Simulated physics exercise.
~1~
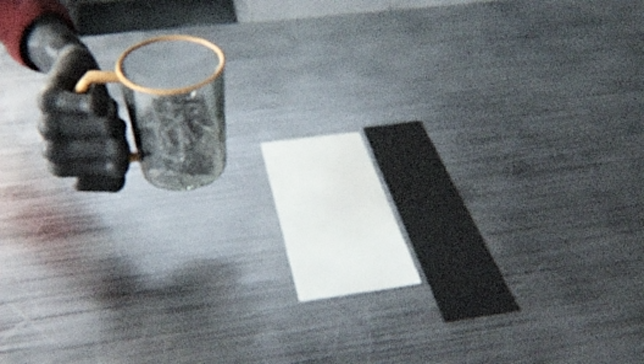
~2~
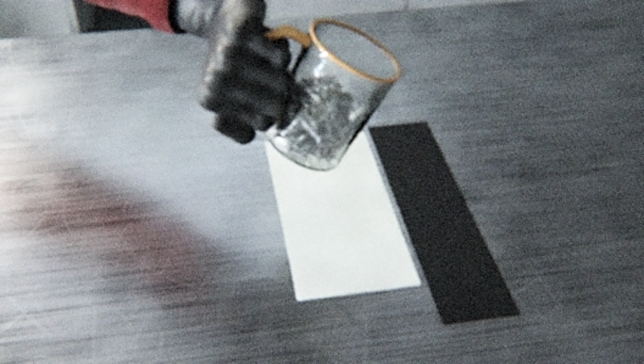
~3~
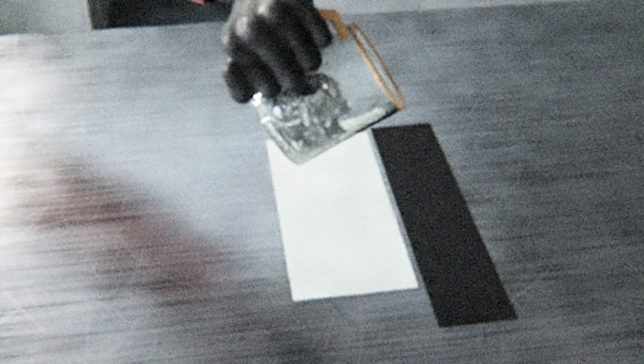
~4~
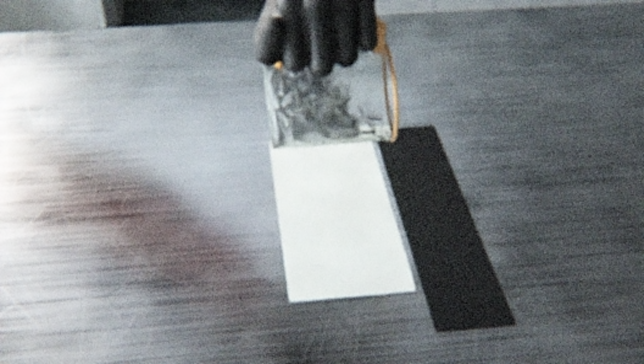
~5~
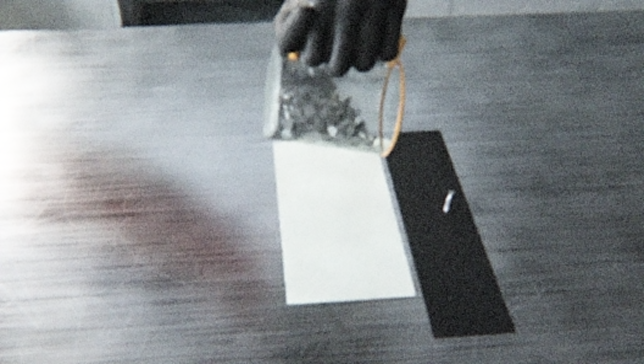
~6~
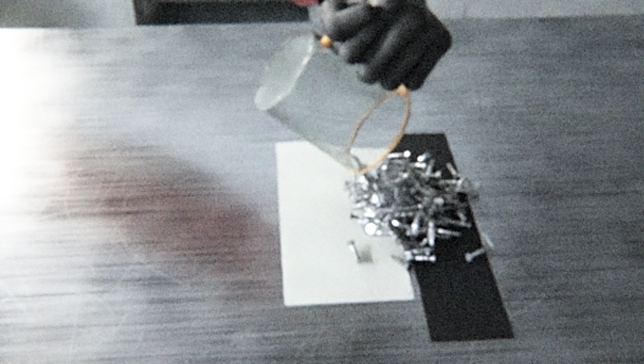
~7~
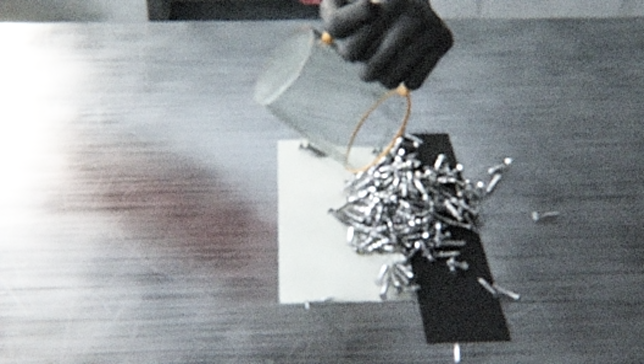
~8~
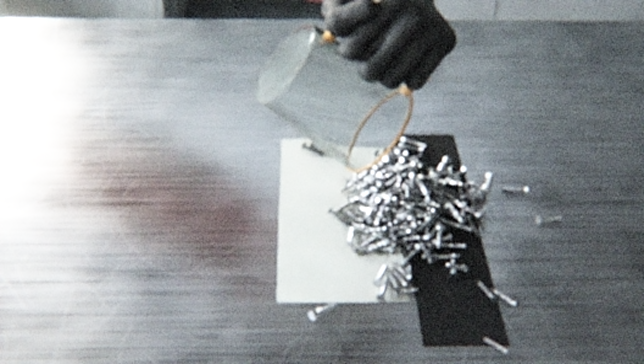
A dark-gloved hand carries a clear cup with an orange rim, filled with small metal screws, rightward over a gray table toward a white mat and a black mat lying side by side. The cup leans as it travels, then tips onto its side above the far end of the mats. A first screw drops onto the black mat. As the cup turns further, the rest spill out in a rush and pile across both mats. A few scatter onto the bare table, and the hand holds the emptied cup tipped over the heap.
